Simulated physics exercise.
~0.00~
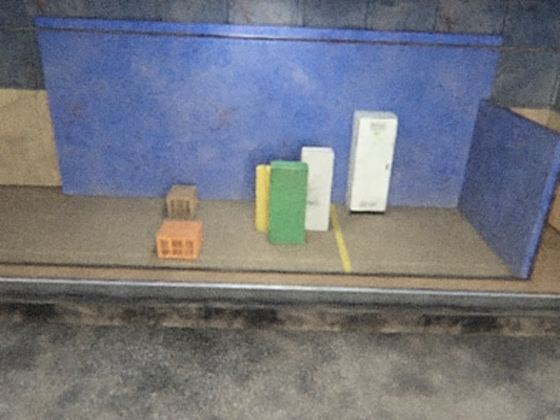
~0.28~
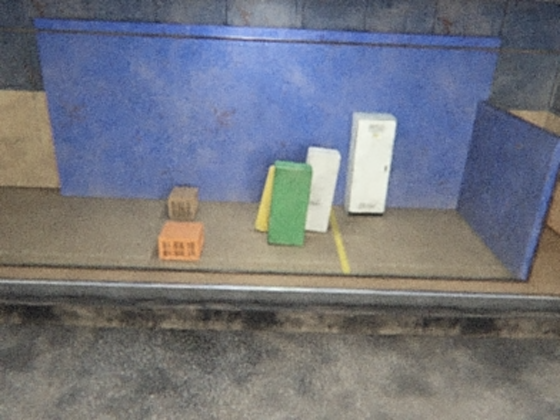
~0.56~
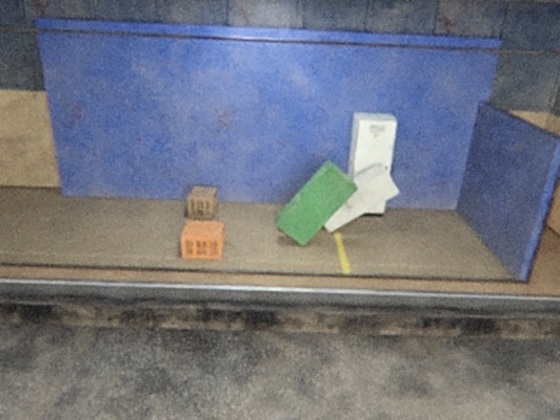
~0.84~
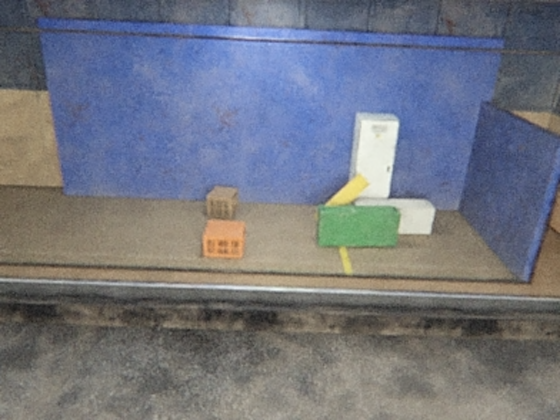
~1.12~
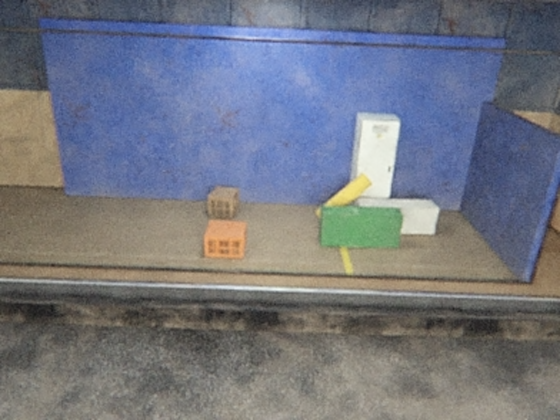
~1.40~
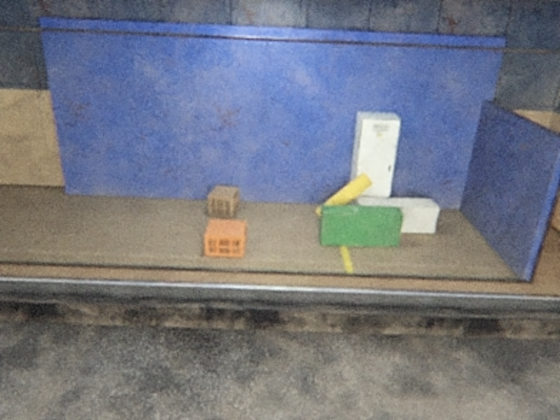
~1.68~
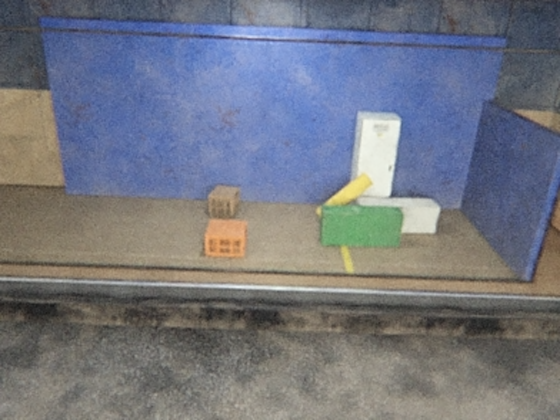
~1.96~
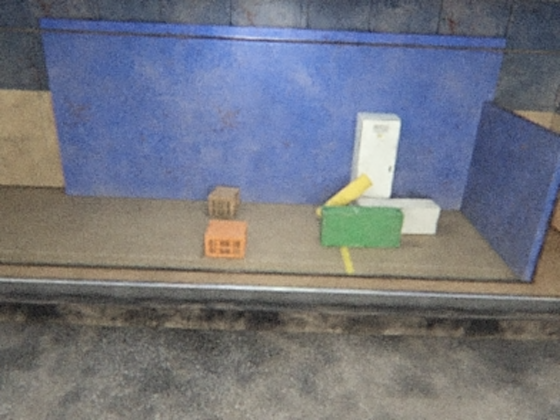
A low bay with a brown floor, a blue back wall and a blue side panel is seen from the front and slightly above, the view swaying a little. An orange crate and a brown crate sit at the left, with yellow, green and white upright pieces near a yellow line and a tall white locker behind. The yellow piece leans first, then the green and white boxes tip rightward while both crates slide right. The boxes land on their sides, and everything settles. The green and white boxes rest beyond the line, the yellow piece leans behind, and both crates stop short.
